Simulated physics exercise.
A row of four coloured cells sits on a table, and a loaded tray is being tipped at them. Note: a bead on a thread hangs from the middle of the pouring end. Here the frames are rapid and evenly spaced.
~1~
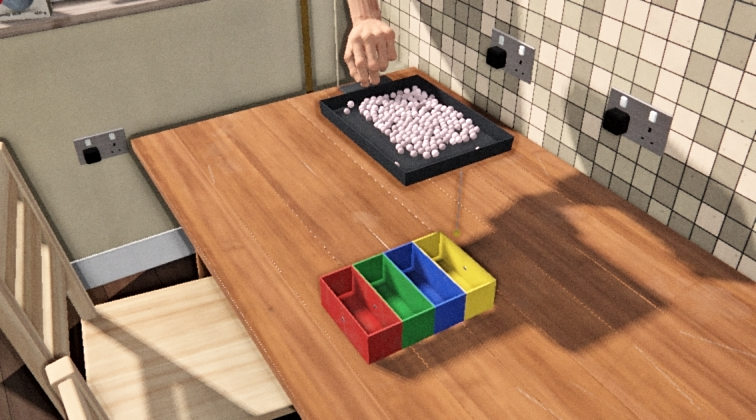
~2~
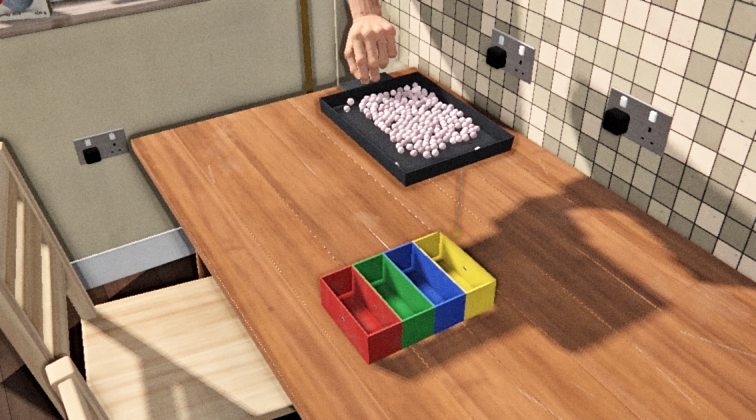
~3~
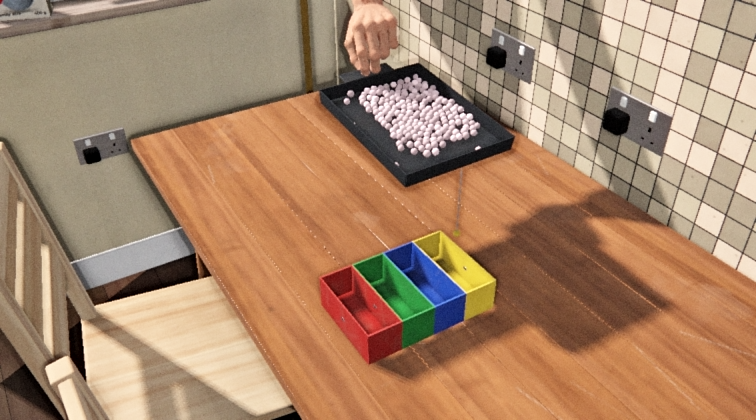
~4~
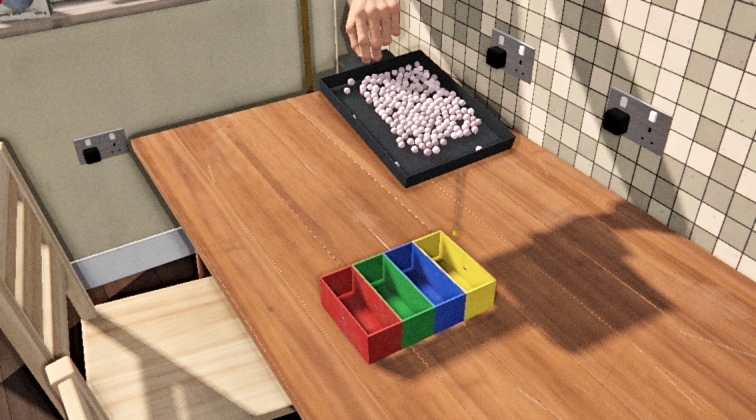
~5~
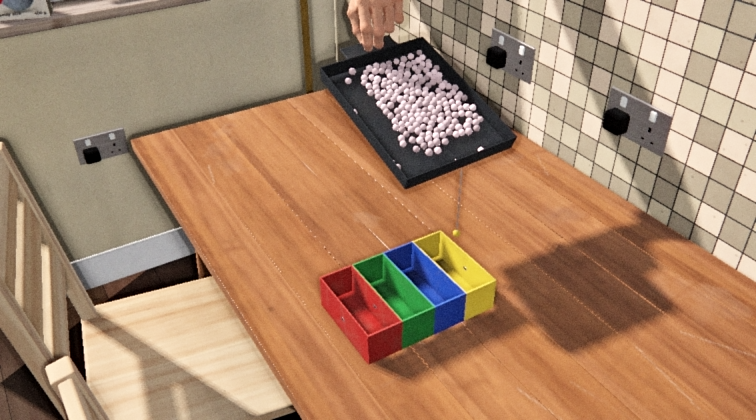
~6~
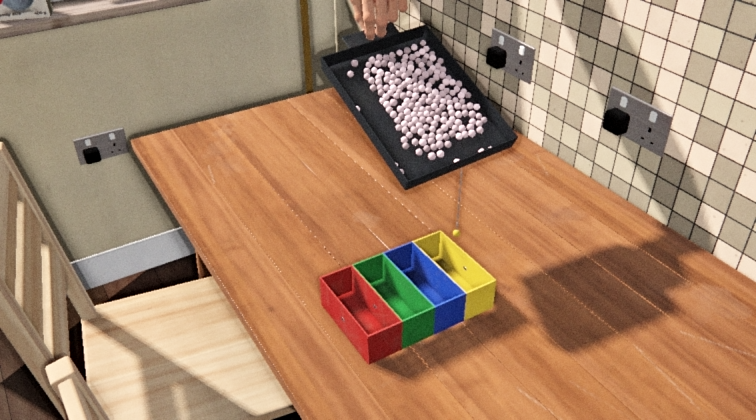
A hand at the far end of a black tray of pale pink beads lifts that end steadily, tilting the tray toward the near side while the beads shift slightly and spread. Below it on a wooden table, seen from above at an angle, sits a row of red, green, blue and yellow cells. Tiled and plain walls with sockets and a pale wooden chair surround the table, and the camera stays still.
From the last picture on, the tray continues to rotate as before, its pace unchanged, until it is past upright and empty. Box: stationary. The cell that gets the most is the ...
... Blue one.
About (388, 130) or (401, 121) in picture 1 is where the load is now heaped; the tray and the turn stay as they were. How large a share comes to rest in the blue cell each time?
It's 40 percent the first time and 40 percent the second.
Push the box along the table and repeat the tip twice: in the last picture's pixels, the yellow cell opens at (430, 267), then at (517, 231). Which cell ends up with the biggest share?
Try one: That yellow cell; try two: The cell in red.
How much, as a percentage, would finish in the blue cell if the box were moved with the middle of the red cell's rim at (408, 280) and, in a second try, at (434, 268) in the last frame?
Close to 20 in a hundred first, close to 10 in a hundred second.
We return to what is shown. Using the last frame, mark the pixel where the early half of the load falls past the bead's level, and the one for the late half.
For the early half I get (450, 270), and for the late half (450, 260).
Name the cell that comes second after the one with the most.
Rank 2: That yellow cell.
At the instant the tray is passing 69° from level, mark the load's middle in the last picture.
The centre of the load shows up near (449, 161) in the last view.
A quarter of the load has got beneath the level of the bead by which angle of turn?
Angle: Close to 95°.
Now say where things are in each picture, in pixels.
Corners of the pouring end near (406, 172) and (512, 136), level; middle of the load near (416, 122), sugar pearls; bead on its thread near (457, 233); red cell near (385, 340); green cell near (418, 325); blue cell near (450, 311); yellow cell near (480, 297), in the first picture.
Corners of the pouring end near (406, 172) and (512, 136), level; middle of the load near (416, 121), in the second picture.
Corners of the pouring end near (407, 174) and (513, 136), tipped barely, lowest at the left corner; middle of the load near (416, 116), in the third picture.
Corners of the pouring end near (407, 176) and (514, 136), tipped a little, lowest at the left corner; middle of the load near (419, 106), in the fourth picture.
Corners of the pouring end near (408, 178) and (515, 136), tipped clearly, lowest at the left corner; middle of the load near (421, 100), in the fifth picture.
Corners of the pouring end near (408, 180) and (516, 136), tipped clearly, lowest at the left corner; middle of the load near (424, 97), all but a few on the move; red cell near (385, 340); green cell near (418, 325); blue cell near (450, 311); yellow cell near (480, 297), in the sixth picture.
Shortly afterwards, tray tipped steeply; the bulk on the tray; a little falling or outside the box.
Next, tray tipped past a quarter turn; near a third on the tray; near a quarter in the blue cell; a little in the yellow cell; only a few in the green cell; near a third falling or outside the box.
Some moments later, tray tipped past a quarter turn; near half in the blue cell; near a quarter in the yellow cell; only a few in the green cell; only a few in the red cell; near a quarter falling or outside the box.
In the end, tray tipped past a quarter turn; near half in the blue cell; near a quarter in the yellow cell; only a few in the green cell; only a few in the red cell; near a quarter outside the box.
